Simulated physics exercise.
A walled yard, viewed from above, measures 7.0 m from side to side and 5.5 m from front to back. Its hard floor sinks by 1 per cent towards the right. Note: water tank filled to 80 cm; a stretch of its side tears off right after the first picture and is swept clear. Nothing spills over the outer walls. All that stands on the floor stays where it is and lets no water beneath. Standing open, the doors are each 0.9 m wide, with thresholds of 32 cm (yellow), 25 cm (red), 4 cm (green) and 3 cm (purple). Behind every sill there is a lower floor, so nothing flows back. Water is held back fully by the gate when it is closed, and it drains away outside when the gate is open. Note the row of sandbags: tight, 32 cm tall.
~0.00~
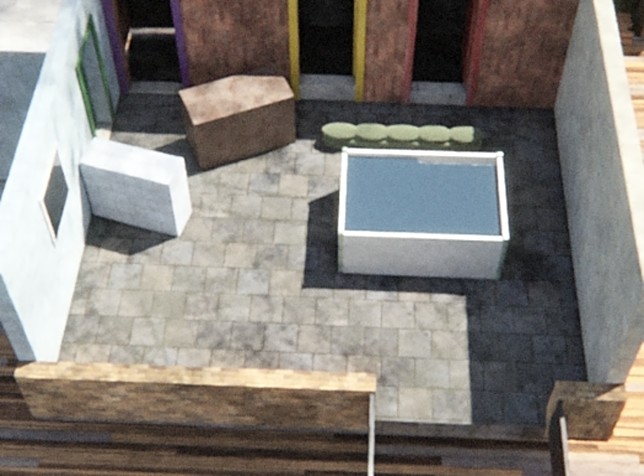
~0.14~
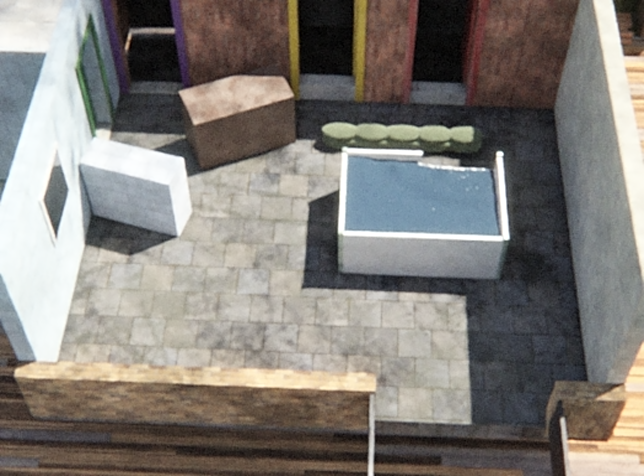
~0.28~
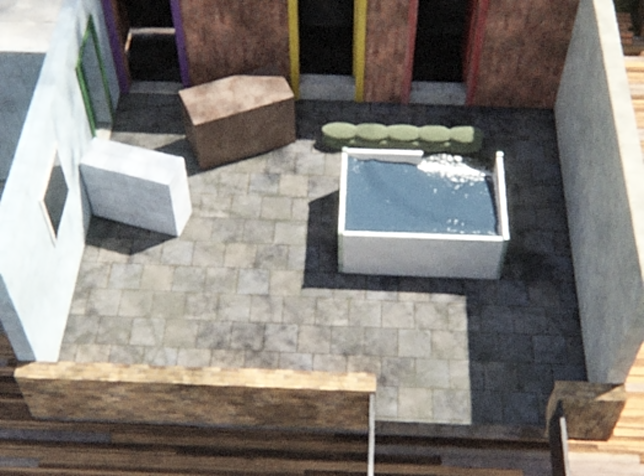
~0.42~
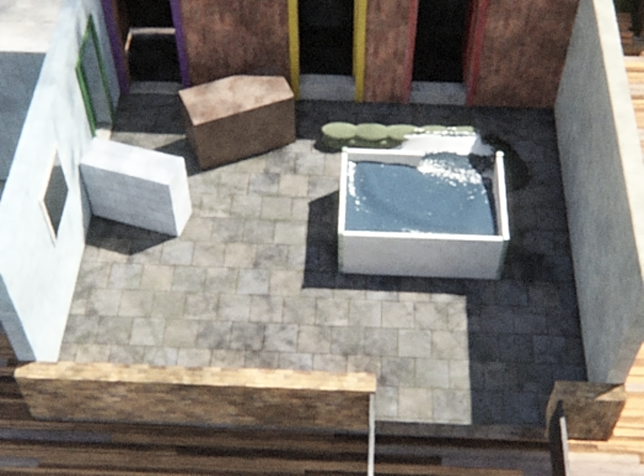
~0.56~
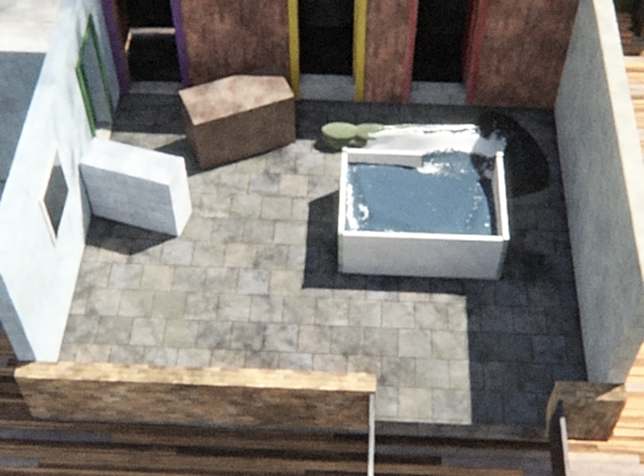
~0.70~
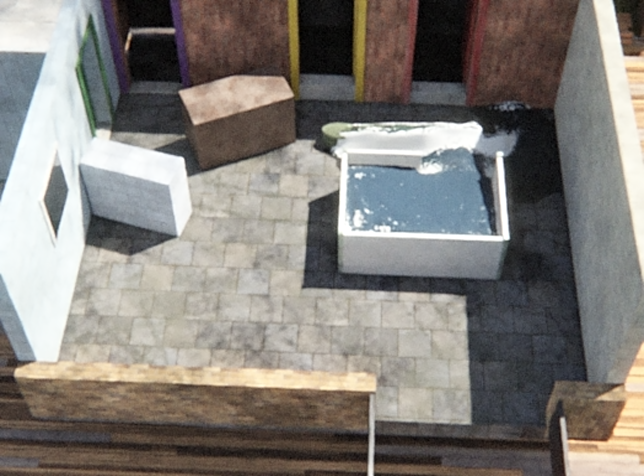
Water burst out of the far side of a white-walled tank in a paved yard, churning white as it poured over the row of green sandbags and spread along the back and to the right.
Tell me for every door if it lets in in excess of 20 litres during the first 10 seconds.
At the end, the yellow door remains shy of the limit; the red door remains shy of the limit; the green door overtops the limit; the purple door overtops the limit.
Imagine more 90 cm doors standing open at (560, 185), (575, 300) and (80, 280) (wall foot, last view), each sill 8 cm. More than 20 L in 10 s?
First doorway gets there, second falls short, third falls short.
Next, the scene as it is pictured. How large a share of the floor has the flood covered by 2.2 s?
Roughly 35 % of the floor is wet.
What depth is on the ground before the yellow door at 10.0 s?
Around 8.5 cm deep.
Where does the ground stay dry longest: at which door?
It is the purple one.
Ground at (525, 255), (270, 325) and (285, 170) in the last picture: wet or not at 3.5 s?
Submerged, untouched, submerged.
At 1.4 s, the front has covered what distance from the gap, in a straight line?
Distance: Approx. 3.8 m.
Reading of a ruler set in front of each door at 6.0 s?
Depths: Yellow door 17 cm, red door 8 cm, green door 11 cm, purple door 8 cm.
After 1.4 s water covers 25 % of the floor and is deepest (58 cm) near (545, 112); yellow door not reached, red door 21 cm at the sill, 0 L in, green door not reached, purple door not reached.
After 2.2 s water covers 35 % of the floor and is deepest (40 cm) near (446, 158); yellow door 6 cm at the sill, 0 L in, red door 20 cm at the sill, 0 L in, green door not reached, purple door not reached.
After 3.5 s water covers 50 % of the floor and is deepest (31 cm) near (287, 102); yellow door 12 cm at the sill, 0 L in, red door 15 cm at the sill, 0 L in, green door 9 cm at the sill, 6 L in, purple door not reached.
After 6.0 s water covers 80 % of the floor and is deepest (20 cm) near (365, 105); yellow door 17 cm at the sill, 0 L in, red door 8 cm at the sill, 0 L in, green door 11 cm at the sill, 87 L in, purple door 8 cm at the sill, 34 L in.
After 10.0 s water covers 95 % of the floor and is deepest (12 cm) near (549, 145); yellow door 8 cm at the sill, 0 L in, red door 10 cm at the sill, 0 L in, green door 4 cm at the sill, 122 L in, purple door 7 cm at the sill, 95 L in.
